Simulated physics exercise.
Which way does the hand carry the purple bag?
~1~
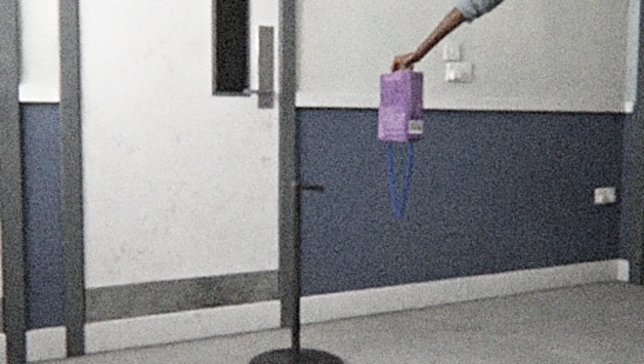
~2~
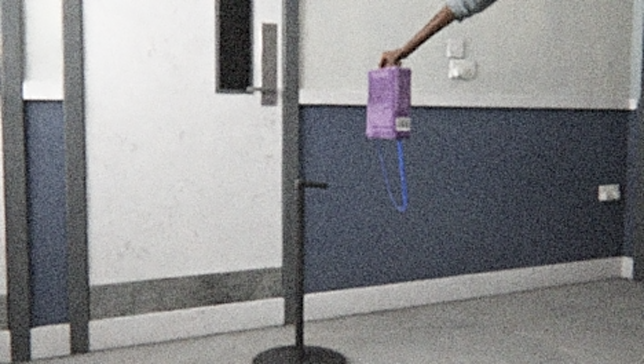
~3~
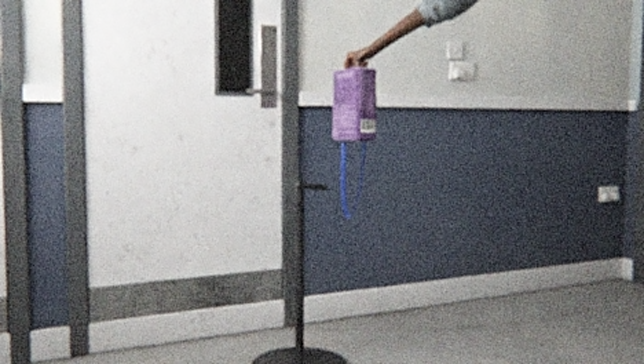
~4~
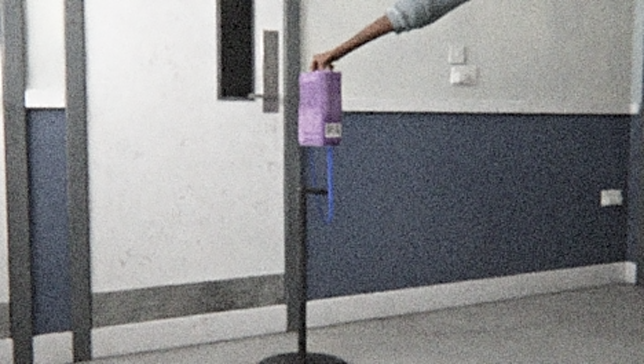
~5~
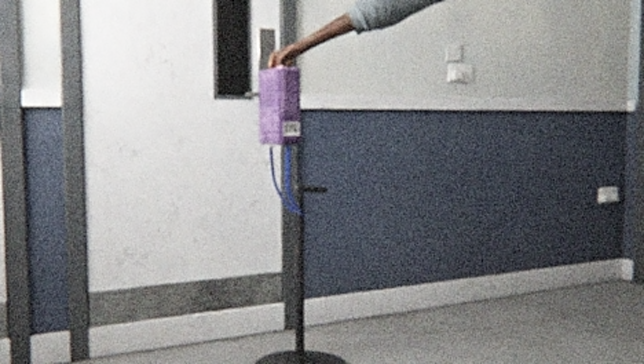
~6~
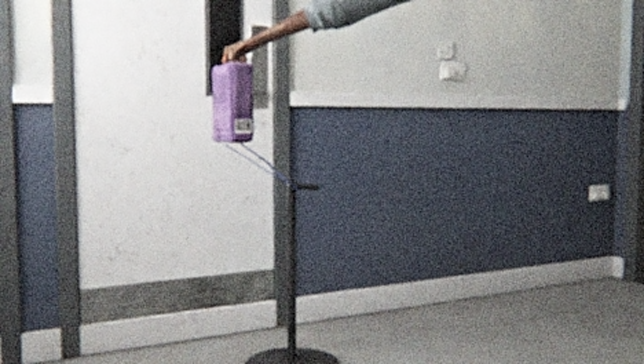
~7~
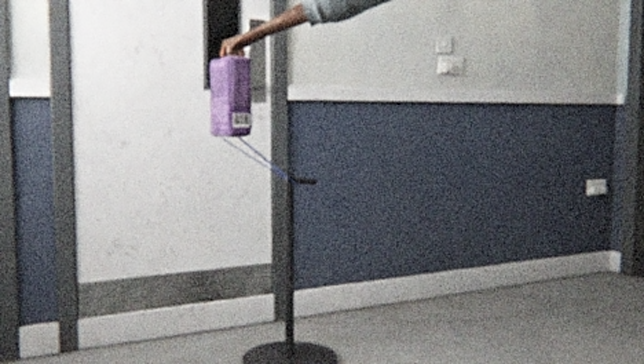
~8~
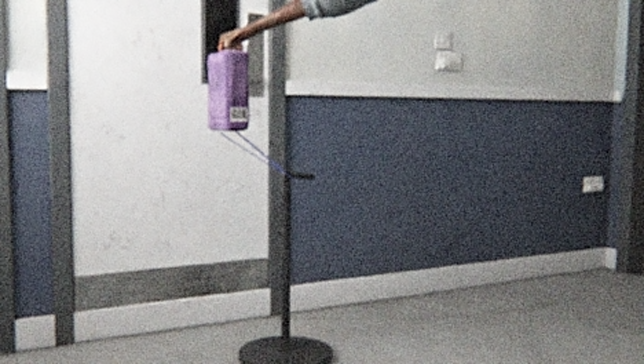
The hand carries the purple bag to the left, past the post, where it stops.
